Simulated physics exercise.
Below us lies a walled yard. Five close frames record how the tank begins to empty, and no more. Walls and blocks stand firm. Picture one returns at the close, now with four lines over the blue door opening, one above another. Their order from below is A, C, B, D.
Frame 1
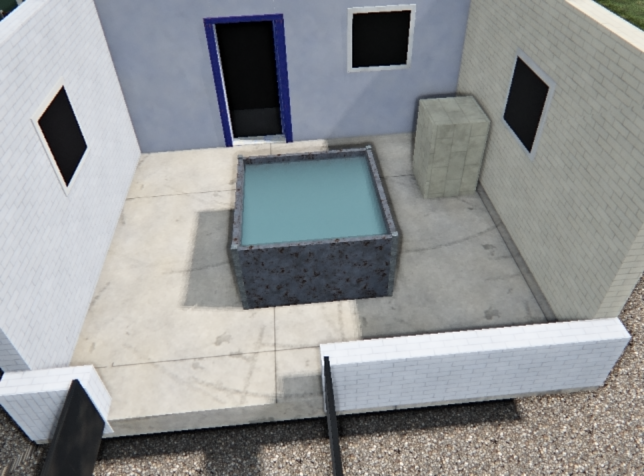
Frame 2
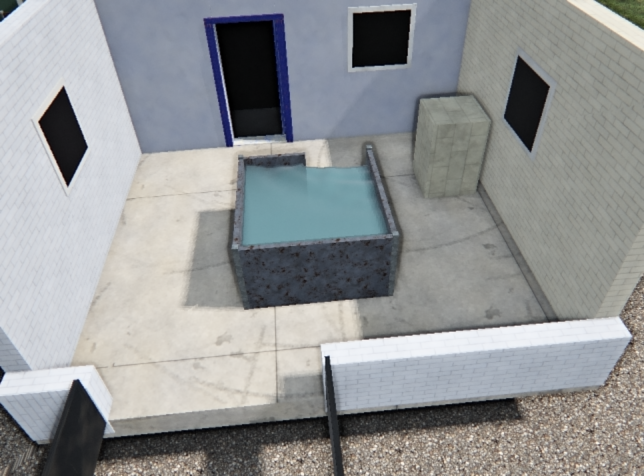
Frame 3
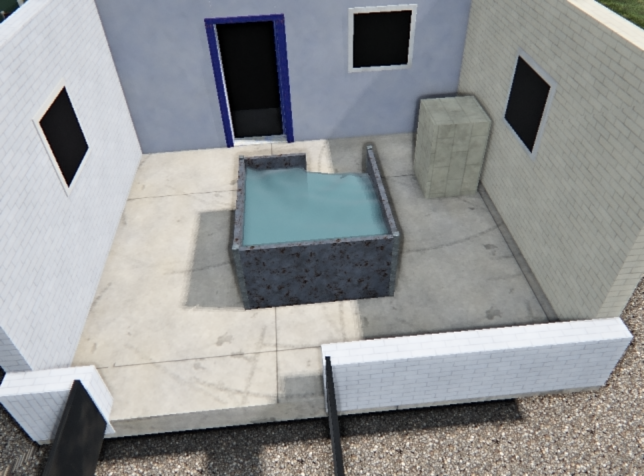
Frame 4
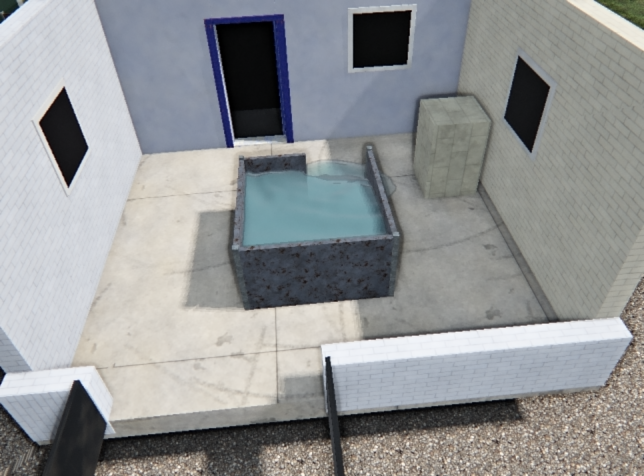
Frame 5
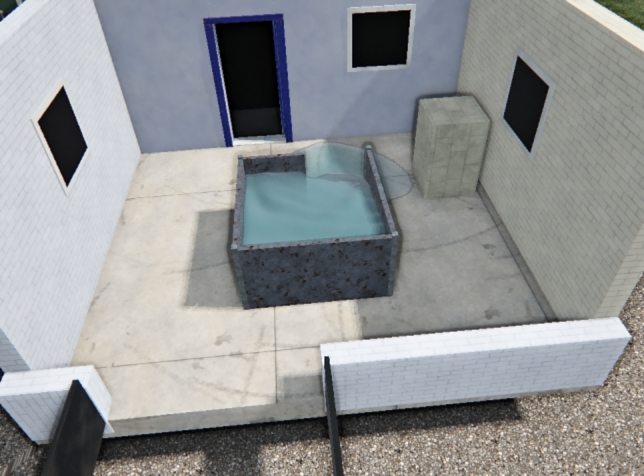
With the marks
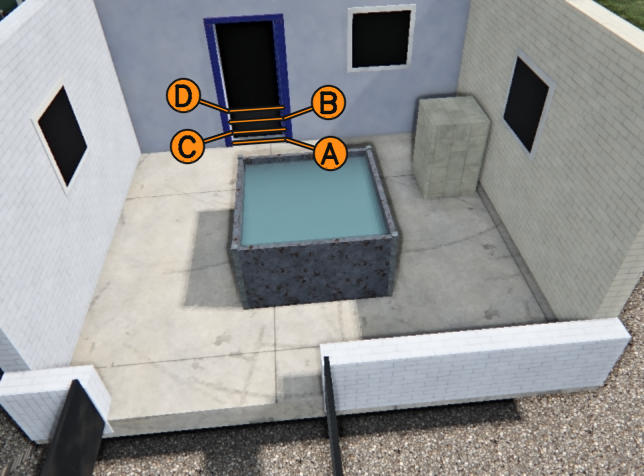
Water pours through a gap in the tank's back wall and spreads across the yard floor.
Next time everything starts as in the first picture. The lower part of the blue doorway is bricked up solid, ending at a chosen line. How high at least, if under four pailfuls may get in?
C will do.
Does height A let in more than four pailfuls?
Yes, it does.
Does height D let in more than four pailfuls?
No.
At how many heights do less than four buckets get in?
Three of the four.
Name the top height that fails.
That is height A.
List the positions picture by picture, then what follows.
Water in the tank at rest, its middle at (310, 198); foot of the blue doorway at (260, 144); open gate at (206, 351).
Water covers 1 % of the ground, its front hidden from here.
Water covers 3 % of the ground, its front hidden from here.
Water covers 7 % of the ground, its front hidden from here.
Water covers 14 % of the ground and shows as far out as (334, 143).
On the marked copy, A at (259, 141); B at (257, 120); C at (258, 130); D at (255, 109); from the bottom up A, C, B, D.
For height A, some 25 bucketfuls get in.
For height B, nothing gets over.
For height C, a splash gets over, under a bucket.
For height D, nothing gets over.
